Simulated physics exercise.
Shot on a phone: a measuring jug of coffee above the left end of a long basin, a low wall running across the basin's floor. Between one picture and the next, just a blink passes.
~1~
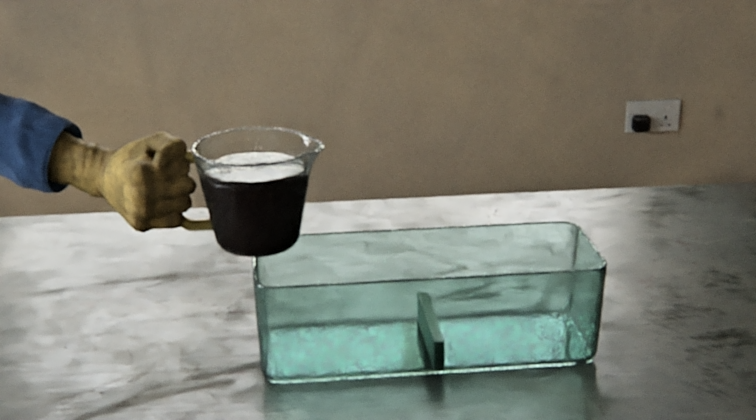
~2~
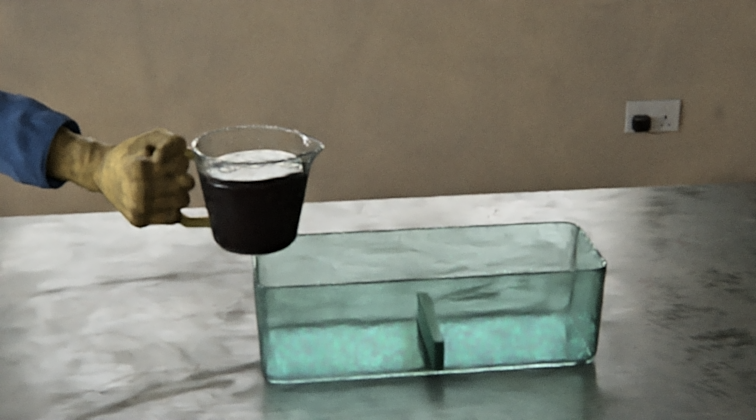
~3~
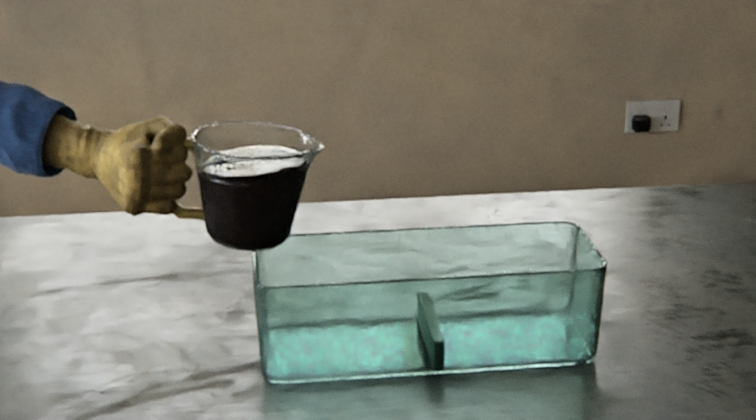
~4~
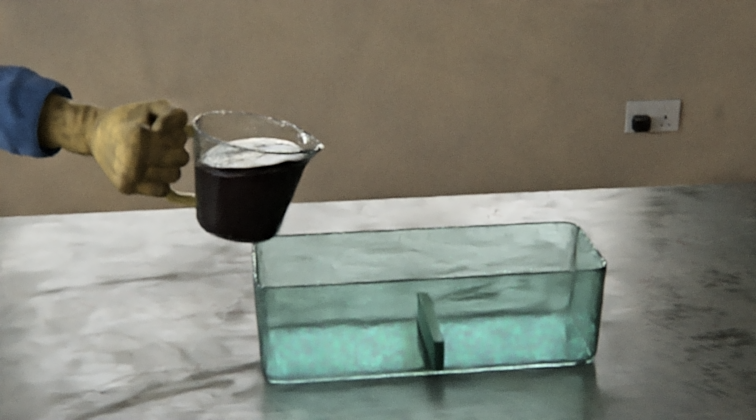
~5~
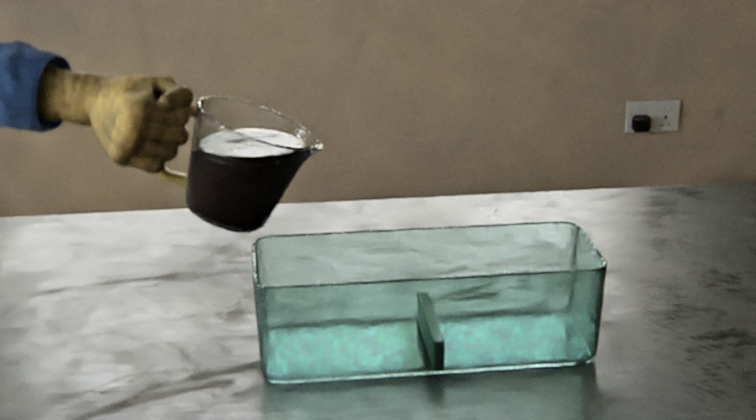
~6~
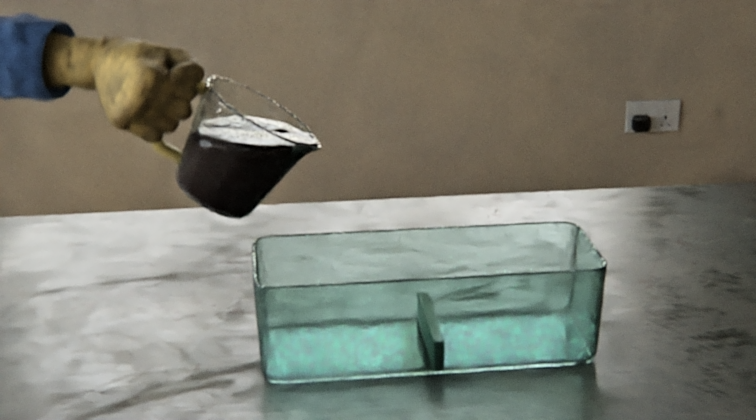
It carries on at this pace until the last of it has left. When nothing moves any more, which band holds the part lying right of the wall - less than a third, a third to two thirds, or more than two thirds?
The share right of the wall falls in the middle range, one third to two thirds.
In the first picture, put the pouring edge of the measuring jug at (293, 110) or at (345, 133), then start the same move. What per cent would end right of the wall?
20 and 75 in a hundred.
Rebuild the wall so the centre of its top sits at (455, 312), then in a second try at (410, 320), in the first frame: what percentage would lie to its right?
In order, near 5 and 80 in a hundred.
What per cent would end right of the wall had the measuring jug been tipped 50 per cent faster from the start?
Roughly 45 percent.
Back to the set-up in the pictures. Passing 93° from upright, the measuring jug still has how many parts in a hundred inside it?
55 per cent, approximately.
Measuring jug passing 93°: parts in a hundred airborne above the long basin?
About 40 per cent.
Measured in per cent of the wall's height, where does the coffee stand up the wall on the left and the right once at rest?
40 left, 40 right, give or take.
A moment on, the tilt is 93° and 55 per cent is still to pour, 7 is left of the wall and 0 right of it.
Next, the tilt is 109° and 4 per cent is still to pour, 33 is left of the wall and 41 right of it.
Then the tilt is 109° and 0 per cent is still to pour, 42 is left of the wall and 53 right of it.
Later the tilt is 109° and 0 per cent is still to pour, 47 is left of the wall and 51 right of it.
Finally, 47 per cent lies left of the wall, 52 right of it and 2 outside.
